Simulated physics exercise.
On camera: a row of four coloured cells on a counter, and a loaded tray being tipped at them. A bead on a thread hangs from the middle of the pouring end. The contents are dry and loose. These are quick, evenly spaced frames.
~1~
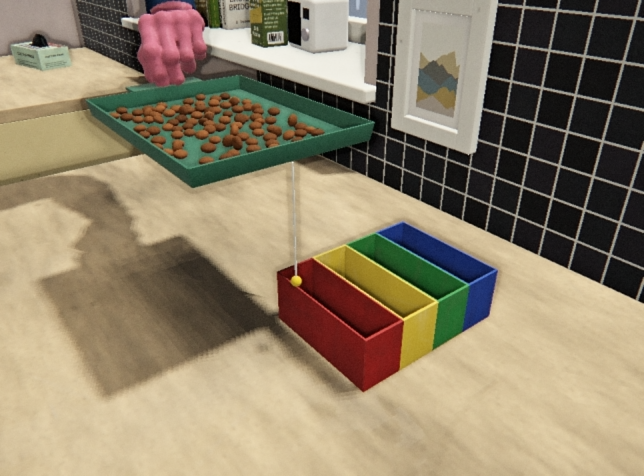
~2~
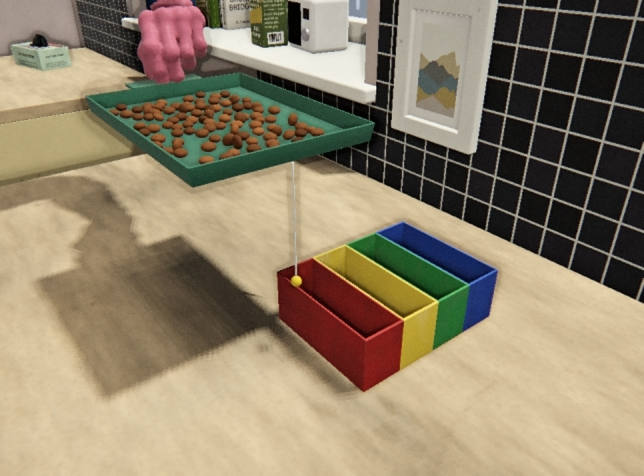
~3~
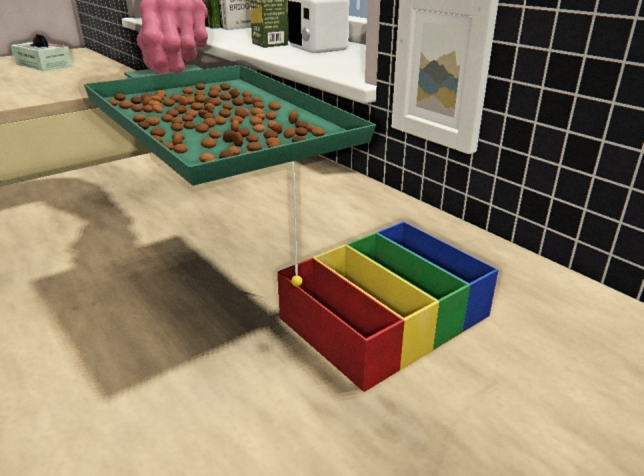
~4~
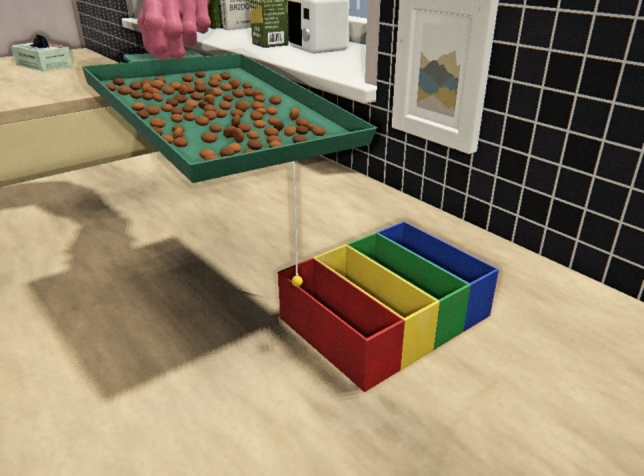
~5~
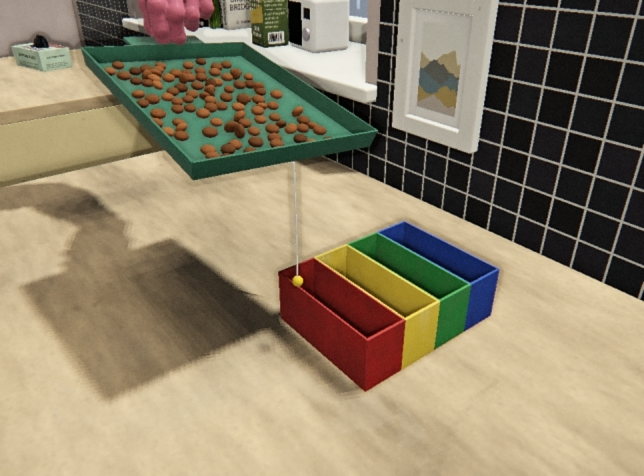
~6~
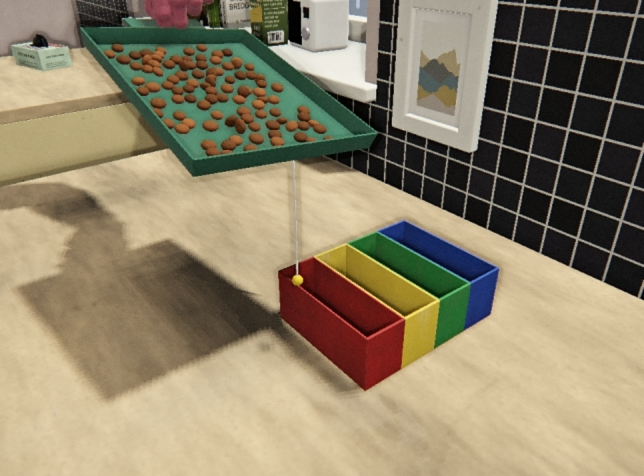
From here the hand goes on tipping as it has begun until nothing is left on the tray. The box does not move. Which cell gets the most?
Fullest: The yellow cell.
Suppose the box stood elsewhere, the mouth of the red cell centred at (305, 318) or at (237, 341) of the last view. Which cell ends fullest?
First the green cell, then the cell in blue.
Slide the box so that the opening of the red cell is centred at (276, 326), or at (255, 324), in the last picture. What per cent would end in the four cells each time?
In turn 100 and 80 in a hundred.
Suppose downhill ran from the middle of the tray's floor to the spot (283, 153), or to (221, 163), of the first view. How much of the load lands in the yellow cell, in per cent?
Roughly 20 per cent, and 0 per cent.
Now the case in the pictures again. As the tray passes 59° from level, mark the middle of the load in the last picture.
Near (300, 105).
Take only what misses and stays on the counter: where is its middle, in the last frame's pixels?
Around (372, 410).
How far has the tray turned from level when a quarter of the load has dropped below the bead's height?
Near 110 degrees.
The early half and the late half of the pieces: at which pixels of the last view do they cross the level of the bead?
At about (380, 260), then at (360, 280).
Shortly afterwards, tray tipped steeply; the whole lot on the tray.
Next, tray tipped right over; all but a few on the tray; only a few in the yellow cell; only a few in the green cell.
Some moments later, tray tipped past a quarter turn; near half in the yellow cell; near a quarter in the red cell; a little in the green cell; only a few in the blue cell; near a quarter falling or outside the box.
In the end, tray tipped past a quarter turn; near half in the yellow cell; near a quarter in the red cell; a little in the green cell; only a few in the blue cell; near a quarter outside the box.
